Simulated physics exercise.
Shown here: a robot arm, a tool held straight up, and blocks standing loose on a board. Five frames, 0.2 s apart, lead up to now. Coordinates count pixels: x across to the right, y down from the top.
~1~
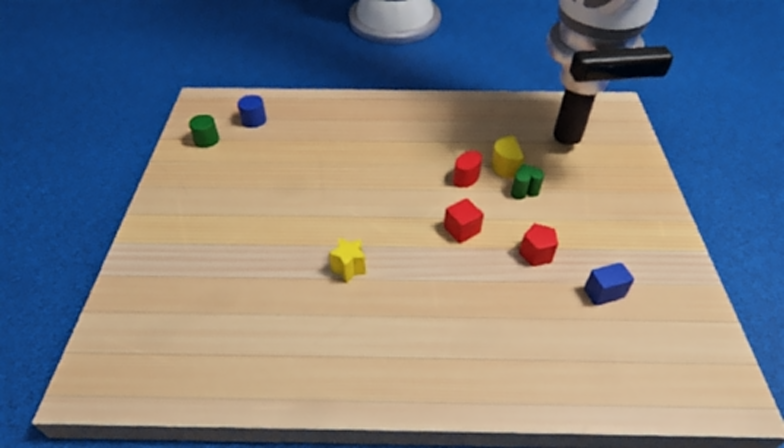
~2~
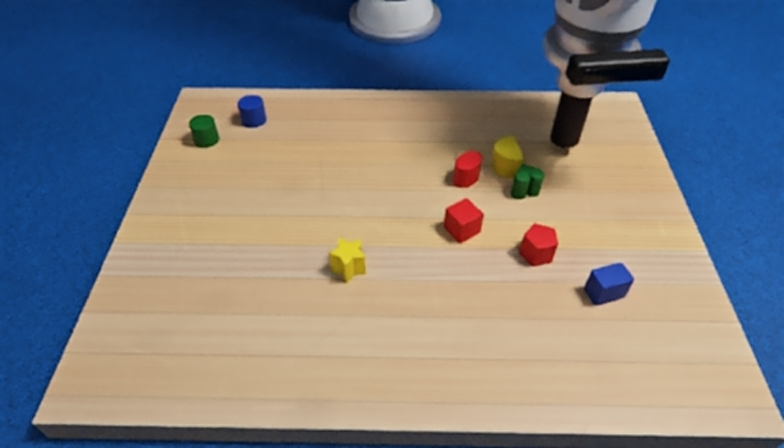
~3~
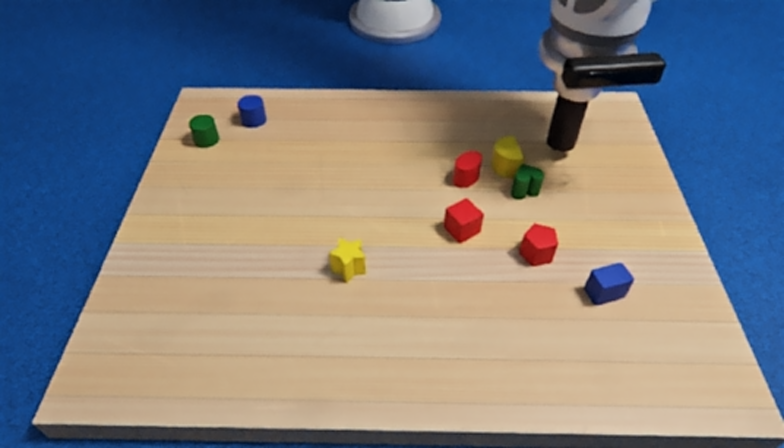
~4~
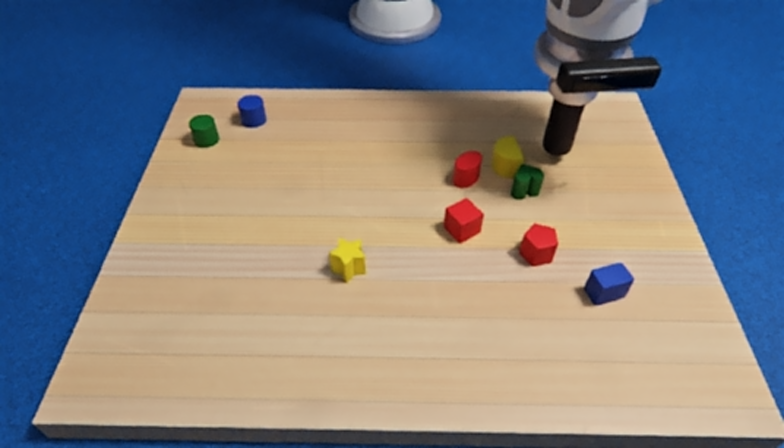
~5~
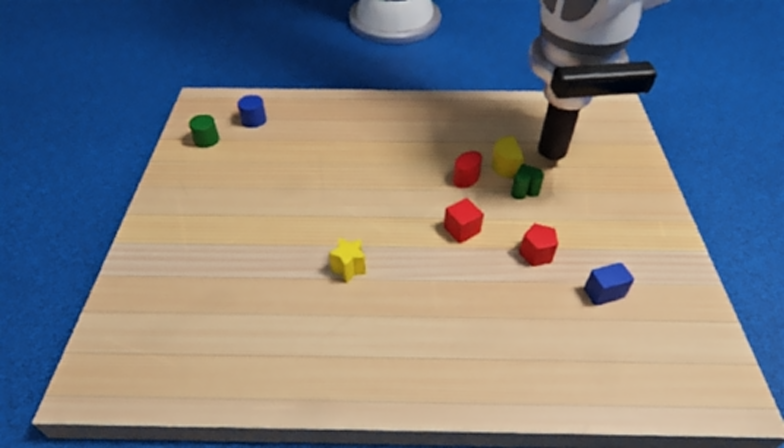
The clip opens on a robot arm holding a dark upright tool near the top right of a wooden board scattered with red, yellow, green and blue blocks. The arm moves the tool slowly a short way left and toward the viewer, coming nearer the green heart-shaped block, while every block stays still.
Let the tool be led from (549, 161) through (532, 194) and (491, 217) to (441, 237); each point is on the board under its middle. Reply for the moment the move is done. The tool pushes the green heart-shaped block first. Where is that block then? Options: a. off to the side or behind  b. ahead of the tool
Letter b.
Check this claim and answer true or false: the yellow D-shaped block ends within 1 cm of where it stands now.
The statement is true.
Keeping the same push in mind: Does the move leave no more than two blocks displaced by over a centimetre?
Yes, it checks out.
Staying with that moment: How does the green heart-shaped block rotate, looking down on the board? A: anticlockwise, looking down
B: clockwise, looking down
B (clockwise, looking down)
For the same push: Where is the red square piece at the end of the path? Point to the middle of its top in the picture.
My best guess is (401, 243).
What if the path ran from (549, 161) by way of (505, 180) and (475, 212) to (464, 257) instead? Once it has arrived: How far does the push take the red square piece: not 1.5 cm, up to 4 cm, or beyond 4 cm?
Beyond 4 cm.
The first path, step by step. One third of the way, tool (535, 184); green heart-shaped block (514, 184), turned 40° clockwise.
Two thirds of the way, tool (492, 208); red square piece (449, 217), turned 20° anticlockwise; green heart-shaped block (467, 204), turned 50° clockwise.
At the end, tool (442, 227); red square piece (401, 243), turned 30° anticlockwise; yellow D-shaped block not moved; green heart-shaped block (415, 225), turned 40° clockwise.
